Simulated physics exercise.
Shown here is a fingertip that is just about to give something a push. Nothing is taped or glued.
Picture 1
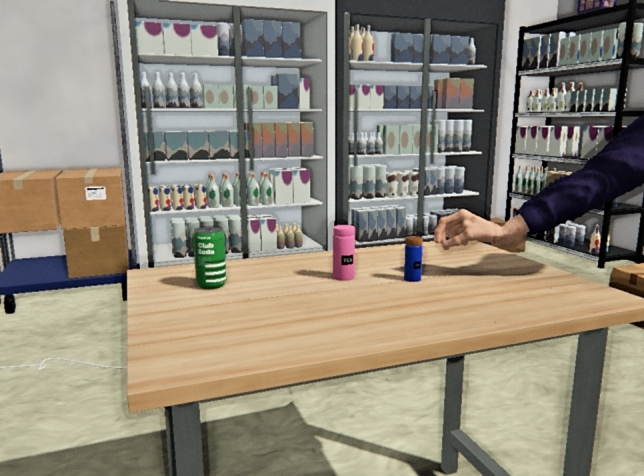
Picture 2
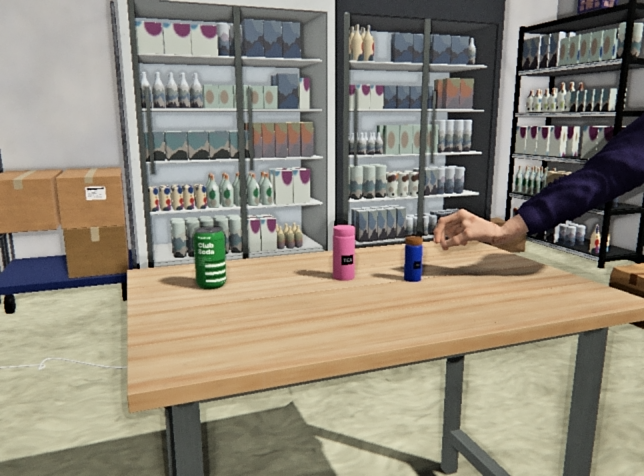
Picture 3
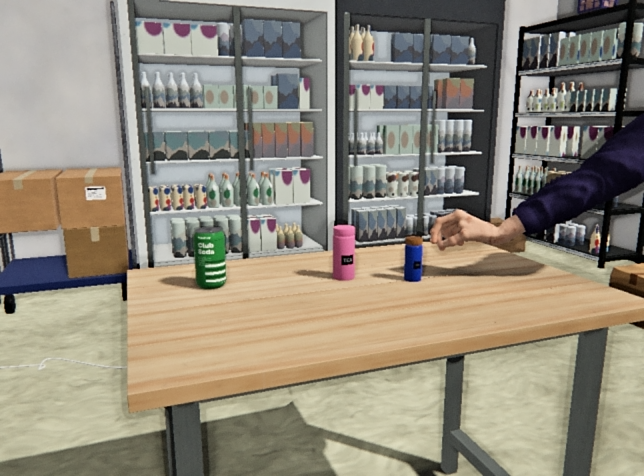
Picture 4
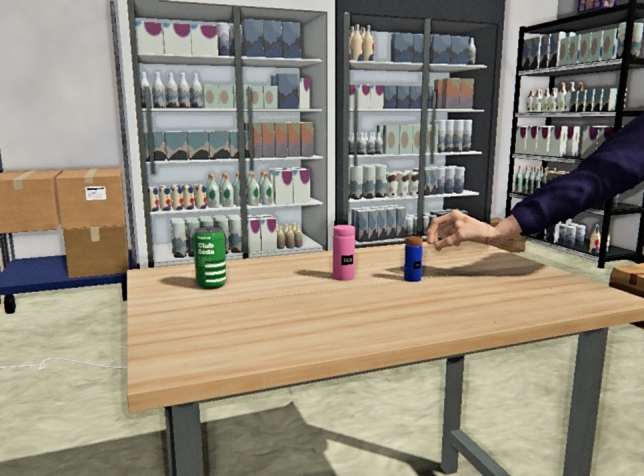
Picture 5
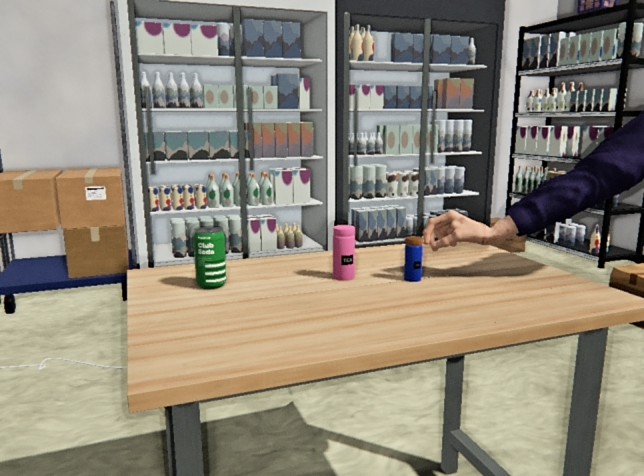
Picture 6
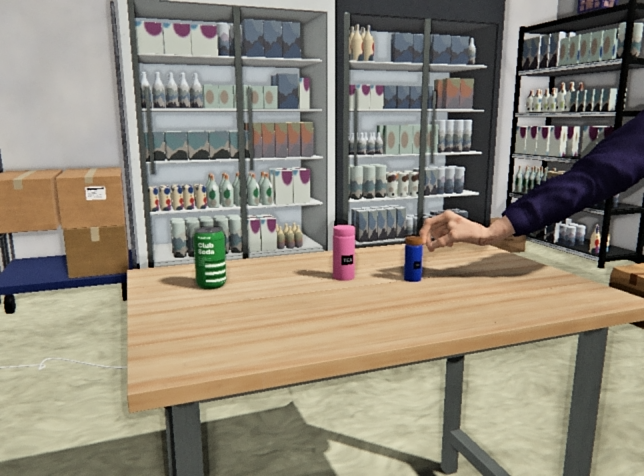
A hand in a dark sleeve reached in from the right and crept slightly left toward a small blue shaker, while the shaker, a pink container and a green can stayed still on the wooden table.
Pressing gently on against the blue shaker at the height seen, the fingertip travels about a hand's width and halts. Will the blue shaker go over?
Yes: Loses its balance.
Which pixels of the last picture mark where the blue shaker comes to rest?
End point in the final view: About (384, 275).
Then, 0.40 s later than the last frame, blue shaker tilted by 19° near (407, 258).
Then, 0.70 s later than the last frame, blue shaker tilted by 64° near (391, 265).
Then, 1.10 s later than the last frame, blue shaker on its side near (384, 275).
When it is over, lying over on the table, blue shaker. End places, in pixels of the last picture, blue shaker near (384, 275).
